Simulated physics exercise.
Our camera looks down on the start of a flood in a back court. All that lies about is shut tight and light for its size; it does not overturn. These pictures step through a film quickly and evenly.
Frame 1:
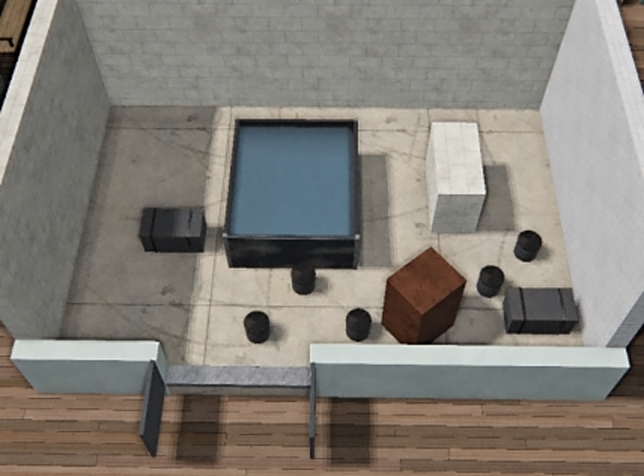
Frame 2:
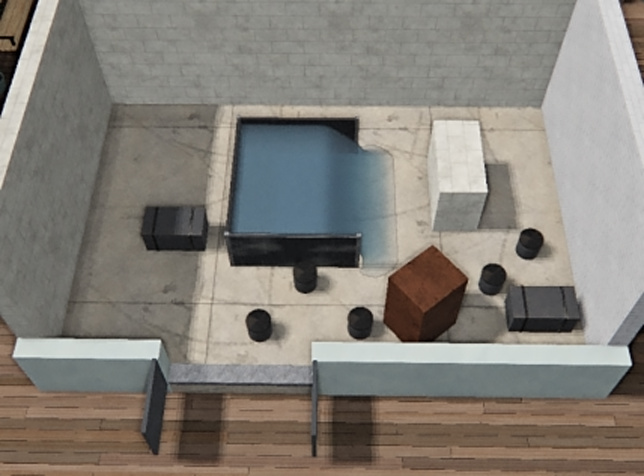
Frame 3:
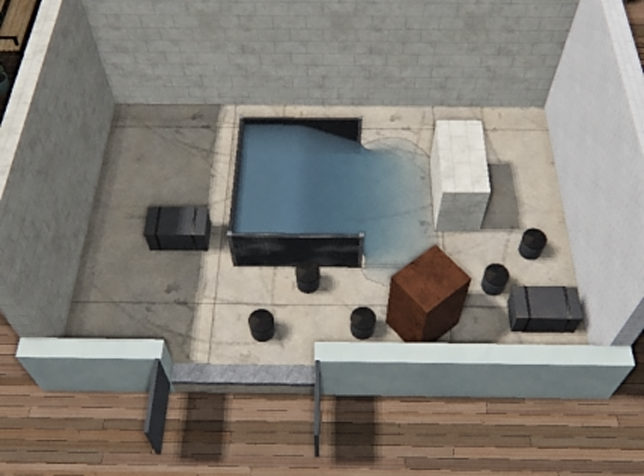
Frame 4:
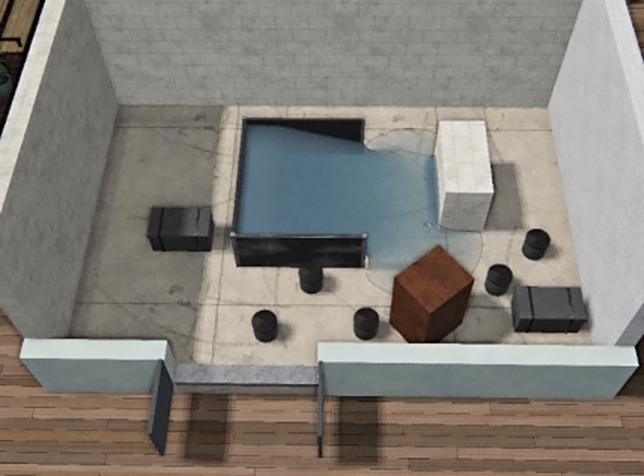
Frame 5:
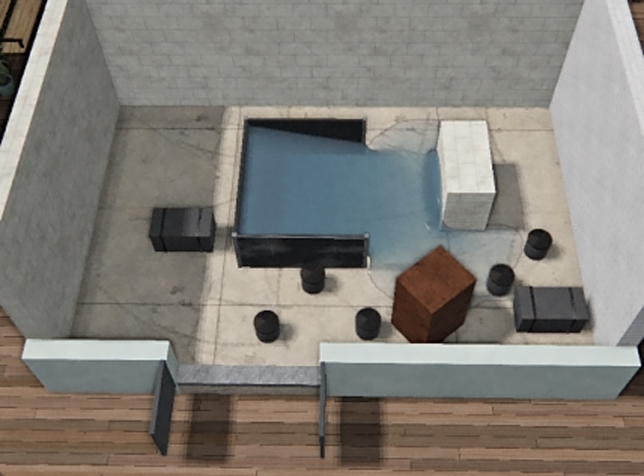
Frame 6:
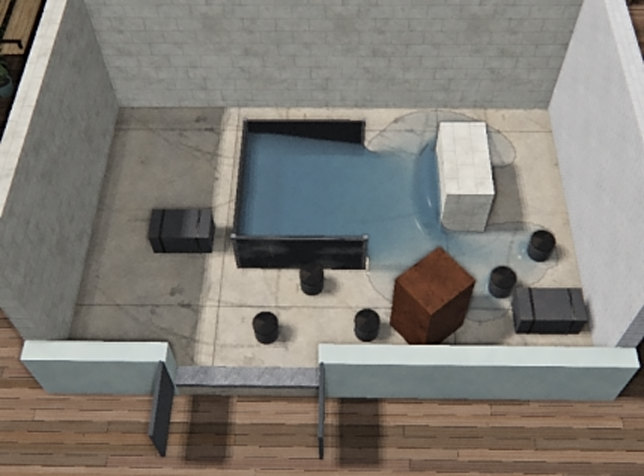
The clip opens on a walled court with a full tank of blue water, a white block, a brown block and several small dark pails. The tank's right side gives way and water pours out across the floor, reaching the white block, then spreading around it and past the brown block toward the pails, which barely move.
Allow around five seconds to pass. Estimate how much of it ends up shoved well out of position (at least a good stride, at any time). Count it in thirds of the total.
Two thirds or higher.
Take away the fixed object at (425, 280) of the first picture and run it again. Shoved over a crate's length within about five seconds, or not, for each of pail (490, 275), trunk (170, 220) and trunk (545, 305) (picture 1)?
In sequence: Covered the distance, fell short, covered the distance.
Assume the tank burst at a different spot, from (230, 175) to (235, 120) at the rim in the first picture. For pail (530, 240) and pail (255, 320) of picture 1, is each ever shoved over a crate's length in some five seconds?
Well, the pair come out as did not travel far and travelled far enough.
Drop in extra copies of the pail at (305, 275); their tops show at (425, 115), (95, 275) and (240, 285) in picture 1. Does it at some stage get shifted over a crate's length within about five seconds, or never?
Okay, in order the twins go a long way, nowhere much, nowhere much.
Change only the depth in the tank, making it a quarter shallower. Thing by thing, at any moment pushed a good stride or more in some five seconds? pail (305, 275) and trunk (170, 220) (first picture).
Lab note, in order: Stayed below that mark / stayed below that mark.
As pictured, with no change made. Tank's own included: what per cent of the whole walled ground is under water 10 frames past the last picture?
Wet share: Around 55 %.
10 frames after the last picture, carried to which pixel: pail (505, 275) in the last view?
Look for it near pixel (567, 275).
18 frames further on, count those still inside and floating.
The tally stands at 3.
A moment on, 0 of 7 are well off their spots; 0 afloat.
Next, 1 of 7 are well off their spots; 2 afloat.
Later, 4 of 7 are well off their spots; 3 afloat.
In the end, 5 of 7 are well off their spots, and 5 have been at some point; 3 afloat.
